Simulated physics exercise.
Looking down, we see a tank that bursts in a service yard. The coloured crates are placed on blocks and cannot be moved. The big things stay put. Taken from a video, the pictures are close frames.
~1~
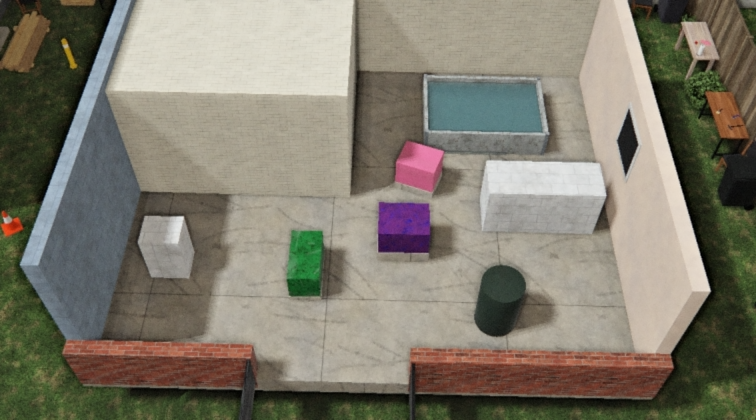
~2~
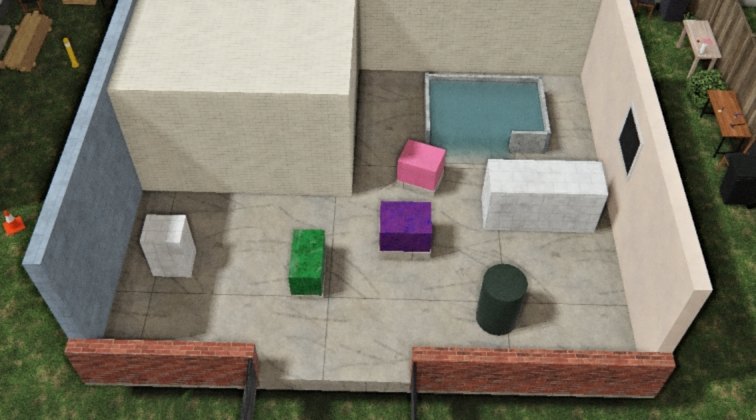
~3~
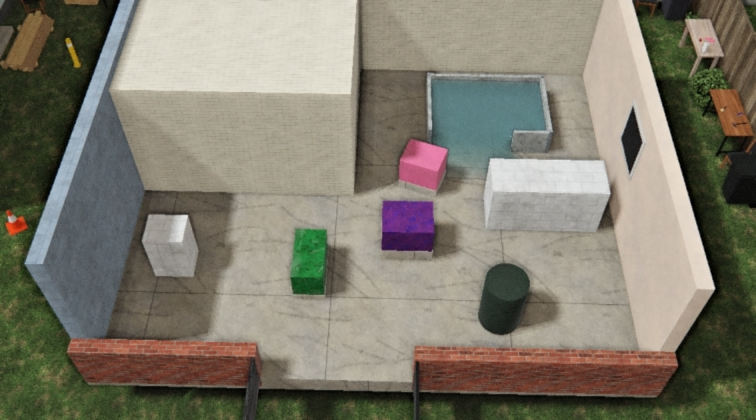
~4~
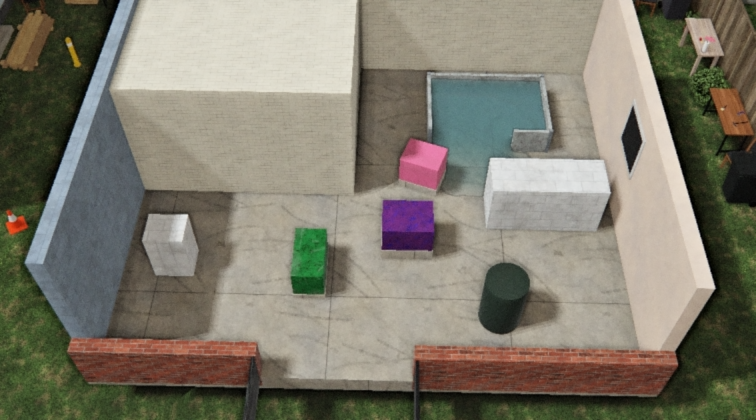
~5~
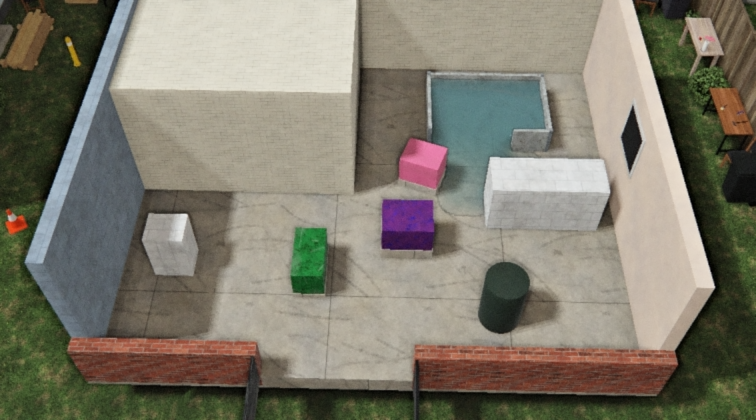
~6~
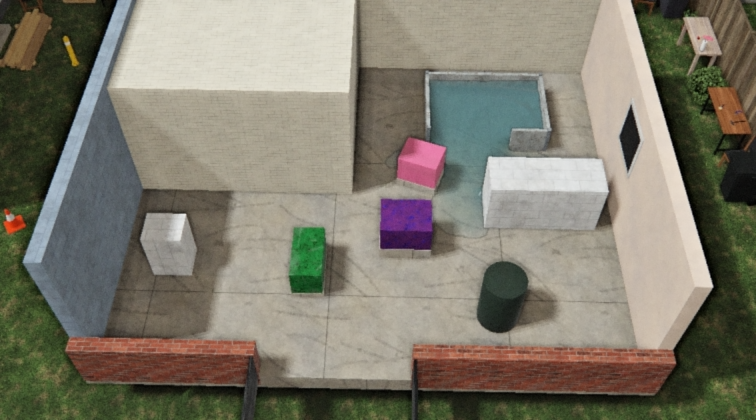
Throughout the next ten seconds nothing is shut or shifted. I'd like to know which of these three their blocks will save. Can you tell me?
Sure: The purple crate comes through dry; the pink crate does get wet; the green crate comes through dry.
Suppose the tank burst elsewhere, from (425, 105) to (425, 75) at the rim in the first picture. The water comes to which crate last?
The green one comes last.
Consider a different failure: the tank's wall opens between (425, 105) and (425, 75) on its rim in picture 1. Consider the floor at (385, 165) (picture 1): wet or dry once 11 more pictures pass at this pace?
Status of the point: Soaked.
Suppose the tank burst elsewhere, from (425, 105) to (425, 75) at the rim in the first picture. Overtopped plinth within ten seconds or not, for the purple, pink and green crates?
Note - purple crate is left dry; pink crate is left dry; green crate is left dry.
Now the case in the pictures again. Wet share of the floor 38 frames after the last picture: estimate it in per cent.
Around 70 percent, give or take.
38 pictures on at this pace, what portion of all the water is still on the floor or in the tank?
Close to 96 %.
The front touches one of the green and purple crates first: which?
The purple one, then.
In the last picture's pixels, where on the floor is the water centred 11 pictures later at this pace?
Roughly at (477, 168).
A moment on, water covers 15 % of the floor; the purple crate water round its plinth, the pink crate water round its plinth, the green crate not reached.
Next, water covers 30 % of the floor; the purple crate water round its plinth, the pink crate water round its plinth, the green crate not reached.
Then, water covers 50 % of the floor; the purple crate water round its plinth, the pink crate water round its plinth, the green crate not reached.
Later, water covers 70 % of the floor; the purple crate water round its plinth, the pink crate water round its plinth, the green crate water round its plinth.
In the end, water covers 80 % of the floor; the purple crate stayed above the water, the pink crate was topped, the green crate stayed above the water.
